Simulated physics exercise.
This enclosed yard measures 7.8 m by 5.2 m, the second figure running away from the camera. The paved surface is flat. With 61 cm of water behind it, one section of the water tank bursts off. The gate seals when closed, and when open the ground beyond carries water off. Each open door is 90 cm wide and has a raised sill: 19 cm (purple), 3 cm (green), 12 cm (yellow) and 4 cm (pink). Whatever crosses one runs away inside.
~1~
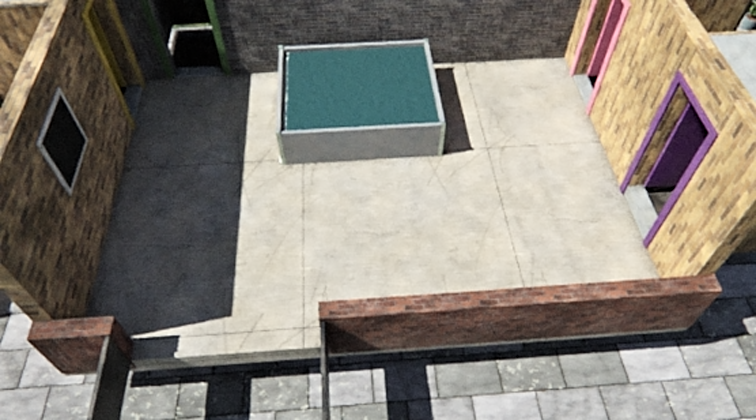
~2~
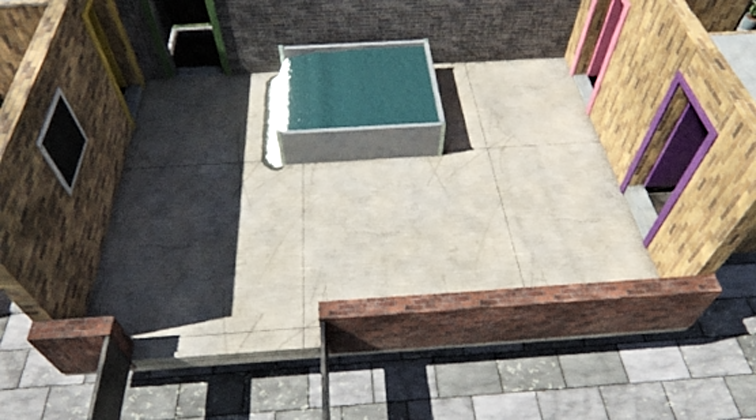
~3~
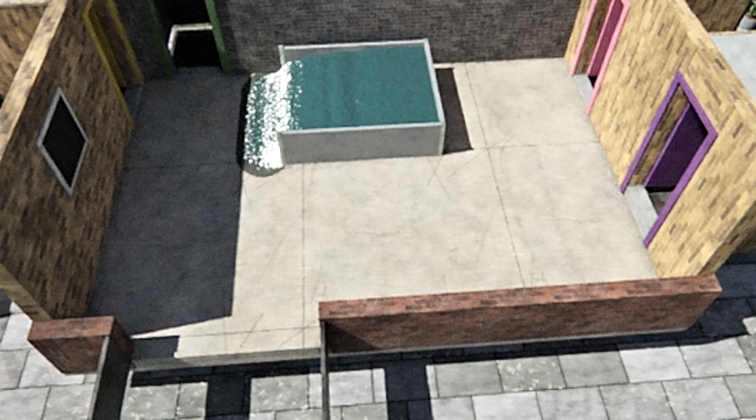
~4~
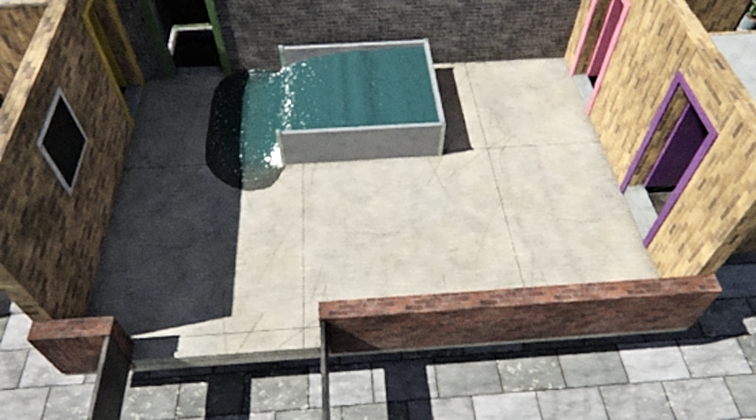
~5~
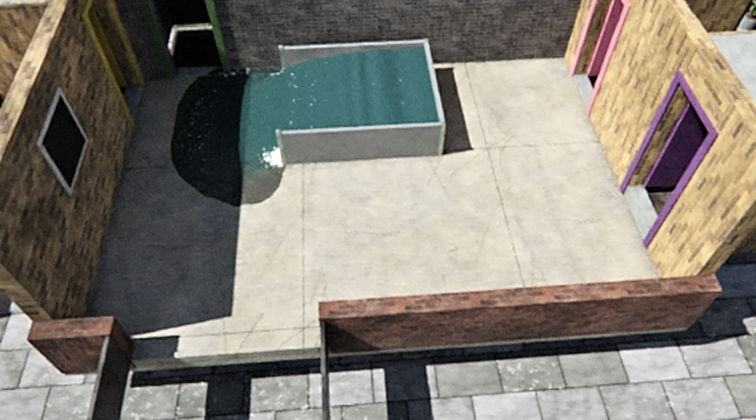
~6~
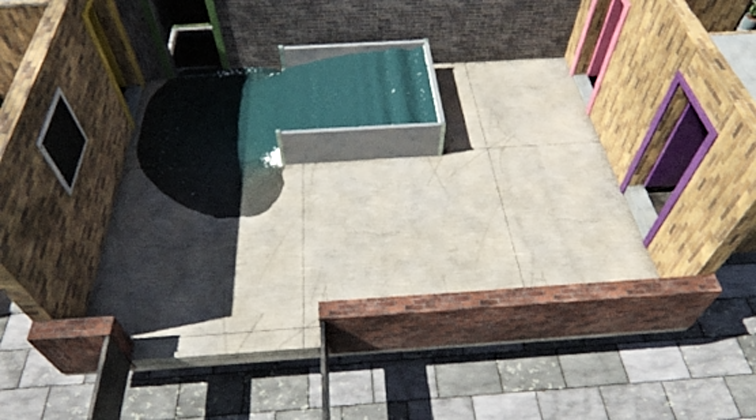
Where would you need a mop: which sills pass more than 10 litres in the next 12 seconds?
Door by door: At the purple door it stays under the limit; at the green door it passes the limit; at the yellow door it goes over the limit; at the pink door it does not reach the limit.
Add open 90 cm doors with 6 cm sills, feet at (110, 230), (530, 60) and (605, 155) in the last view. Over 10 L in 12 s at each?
In that order: Above, not over, not over.
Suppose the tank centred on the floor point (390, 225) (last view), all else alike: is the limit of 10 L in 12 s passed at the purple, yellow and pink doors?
Then: Purple below, yellow over, pink above.
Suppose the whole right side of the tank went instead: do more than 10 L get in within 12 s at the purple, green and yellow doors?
Against that limit: Purple under, green over, yellow under.
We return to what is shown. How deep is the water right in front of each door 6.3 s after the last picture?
Depths in cm: Purple 0, green 9, yellow 9, pink 0.
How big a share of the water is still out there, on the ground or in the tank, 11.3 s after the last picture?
Roughly 44 in a hundred.
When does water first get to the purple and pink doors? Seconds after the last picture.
Purple 8.0 s, pink 9.0 s.
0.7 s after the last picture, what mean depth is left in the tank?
About 37 cm.
Then, 0.7 s after the last picture water covers 25 % of the floor and is deepest (37 cm) near (141, 99); purple door not reached, green door 11 cm at the sill, 9 L in, yellow door 34 cm at the sill, 57 L in, pink door not reached.
Then, 1.5 s after the last picture water covers 30 % of the floor and is deepest (42 cm) near (146, 79); purple door not reached, green door 13 cm at the sill, 41 L in, yellow door 40 cm at the sill, 200 L in, pink door not reached.
Then, 2.8 s after the last picture water covers 35 % of the floor and is deepest (31 cm) near (83, 334); purple door not reached, green door 19 cm at the sill, 162 L in, yellow door 27 cm at the sill, 385 L in, pink door not reached.
Then, 6.3 s after the last picture water covers 60 % of the floor and is deepest (12 cm) near (80, 346); purple door not reached, green door 9 cm at the sill, 375 L in, yellow door 9 cm at the sill, 446 L in, pink door not reached.
Then, 11.3 s after the last picture water covers 80 % of the floor and is deepest (6 cm) near (80, 346); purple door 4 cm at the sill, 0 L in, green door 5 cm at the sill, 416 L in, yellow door 4 cm at the sill, 447 L in, pink door 2 cm at the sill, 0 L in.
